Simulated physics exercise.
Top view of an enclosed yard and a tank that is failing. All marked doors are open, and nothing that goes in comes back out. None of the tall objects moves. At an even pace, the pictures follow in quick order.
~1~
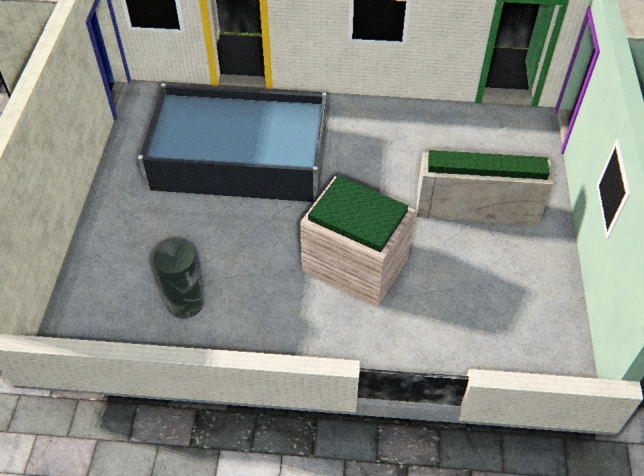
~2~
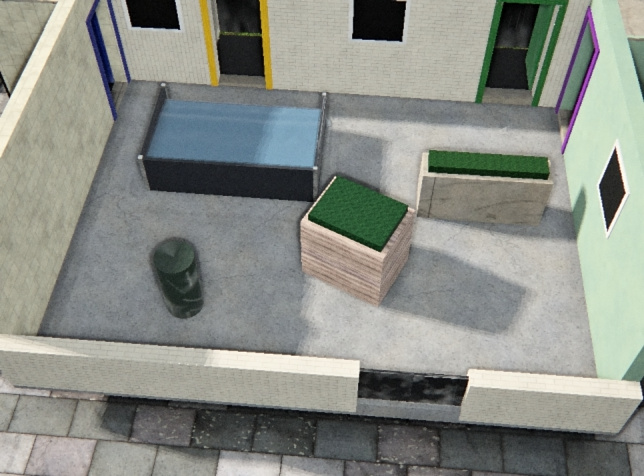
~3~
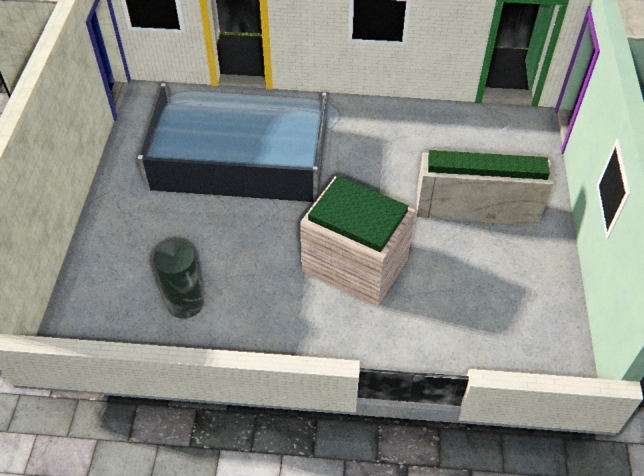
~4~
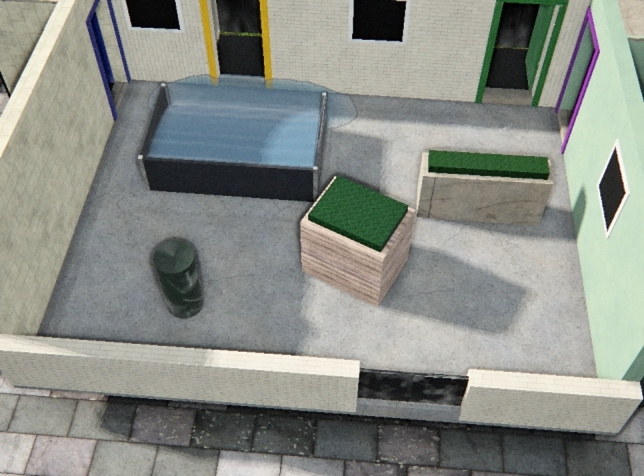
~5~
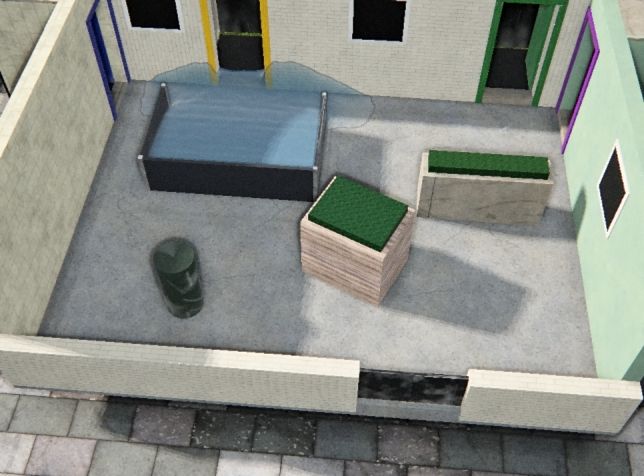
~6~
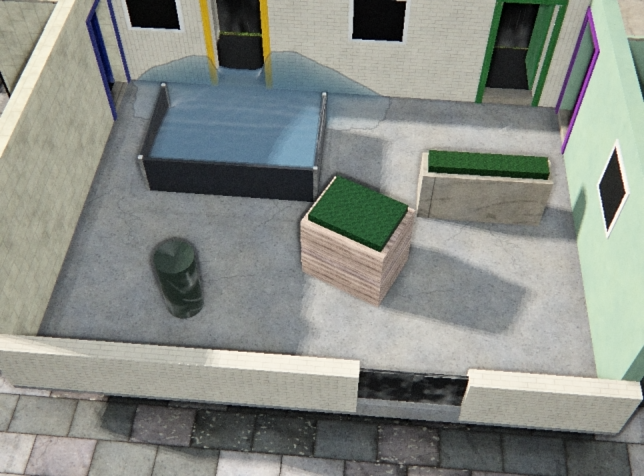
Water pouring out over the far side of an open tank and spreading across the grey yard floor toward the yellow-framed doorway.
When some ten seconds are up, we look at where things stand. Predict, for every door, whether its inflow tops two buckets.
Yellow door: Tops two buckets; green door: Does not top two buckets; purple door: Tops two buckets; blue door: Tops two buckets.
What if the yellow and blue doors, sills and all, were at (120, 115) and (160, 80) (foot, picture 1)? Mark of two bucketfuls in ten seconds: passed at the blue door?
Blue door passes that mark.
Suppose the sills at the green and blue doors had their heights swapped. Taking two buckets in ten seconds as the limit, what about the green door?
Well, the green door ends up over.
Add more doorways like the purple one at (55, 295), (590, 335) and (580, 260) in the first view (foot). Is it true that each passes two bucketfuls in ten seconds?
Note: Door one undershoots; door two undershoots; door three undershoots.
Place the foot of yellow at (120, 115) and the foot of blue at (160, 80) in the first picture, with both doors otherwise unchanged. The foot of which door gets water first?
It would be the one in blue, I think.
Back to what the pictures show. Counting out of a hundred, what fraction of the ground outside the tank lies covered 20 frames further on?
Roughly 40 percent, I reckon.
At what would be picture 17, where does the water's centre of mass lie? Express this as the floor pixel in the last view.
I'd mark it close to (275, 129).
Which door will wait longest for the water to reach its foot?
That is the purple-painted one.
A moment on, water covers 15 % of the floor; the yellow door far over two buckets in, the green door not reached, the purple door not reached, the blue door over two buckets in.
Next, water covers 30 % of the floor; the yellow door far over two buckets in, the green door wet at the sill, nothing in, the purple door wet at the sill, nothing in, the blue door far over two buckets in.
Then, water covers 40 % of the floor; the yellow door far over two buckets in, the green door wet at the sill, nothing in, the purple door over two buckets in, the blue door far over two buckets in.
Later, water covers 50 % of the floor; the yellow door far over two buckets in, the green door wet at the sill, nothing in, the purple door over two buckets in, the blue door far over two buckets in.
In the end, water covers 80 % of the floor; the yellow door far over two buckets in, the green door wet at the sill, nothing in, the purple door over two buckets in, the blue door far over two buckets in.
